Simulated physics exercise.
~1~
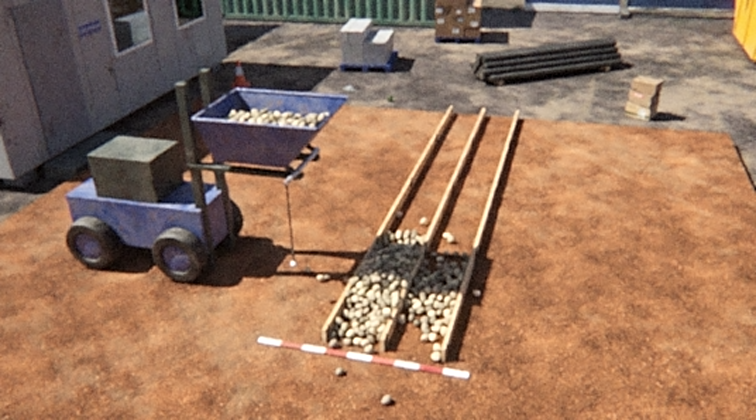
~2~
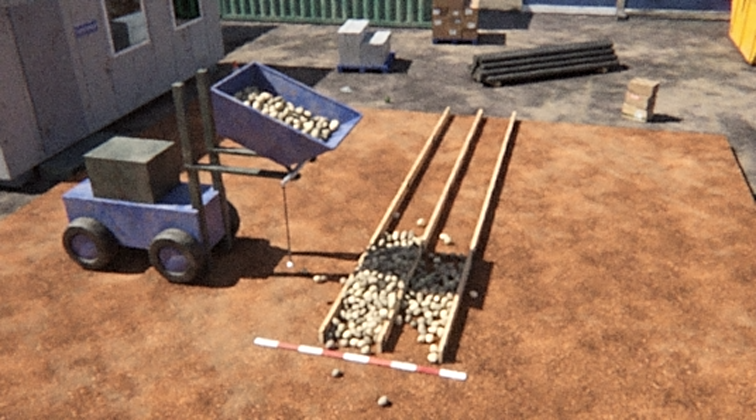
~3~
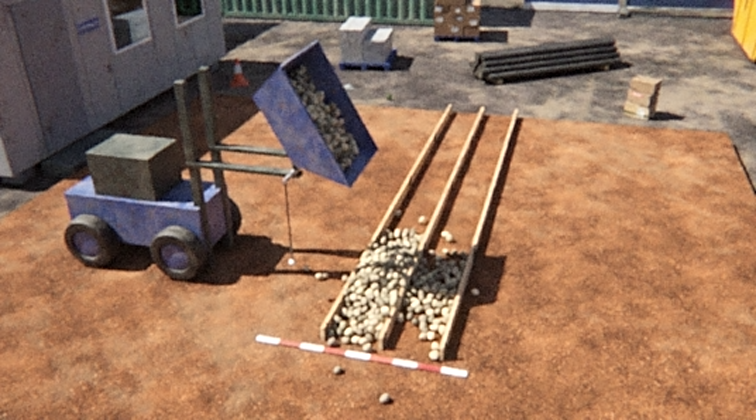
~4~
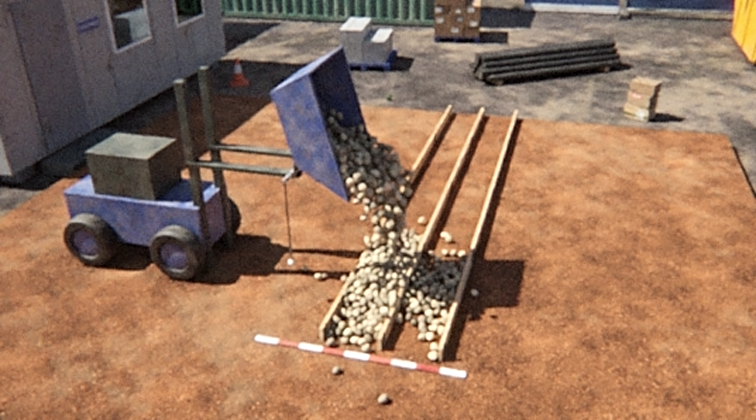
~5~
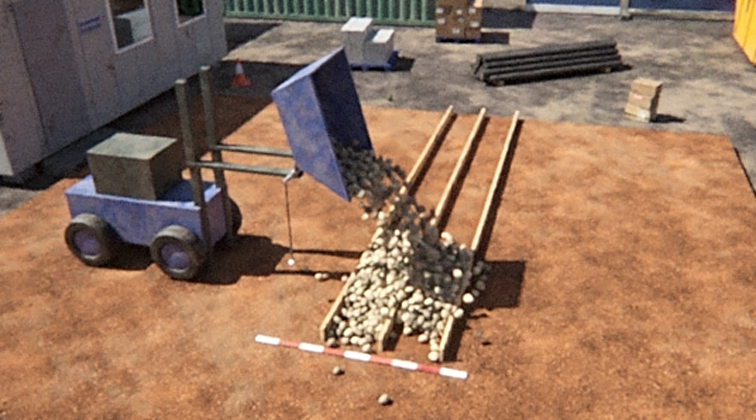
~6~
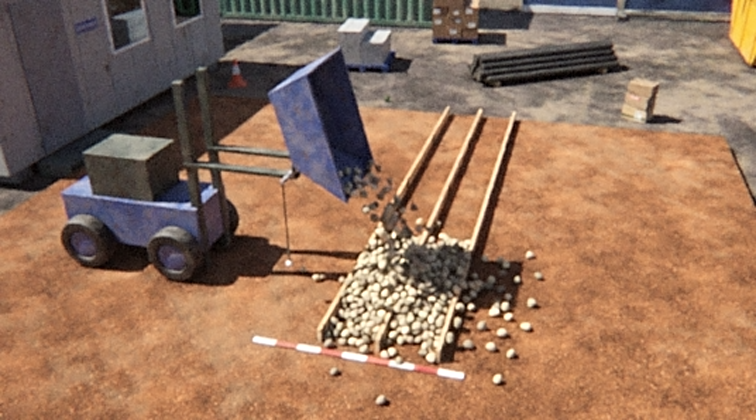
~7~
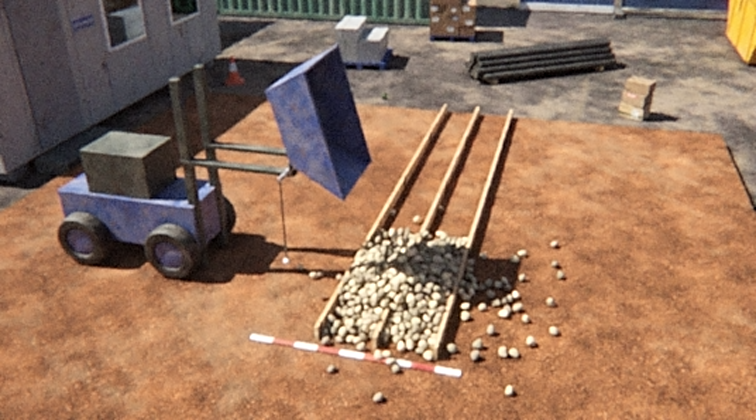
A blue forklift stands at the left of a reddish dirt yard, seen from above, holding up a blue skip of pale cobbles. To its right, three long wooden boards form two bays, already partly filled with stones behind a red and white striped bar. The skip tips steeply to the right, and the cobbles slide out in a stream onto the near bay. The heap then spreads into the far bay, and some stones spill past the last board. Finally the skip hangs empty, still tilted, above a broad pile, with loose cobbles scattered to the right.
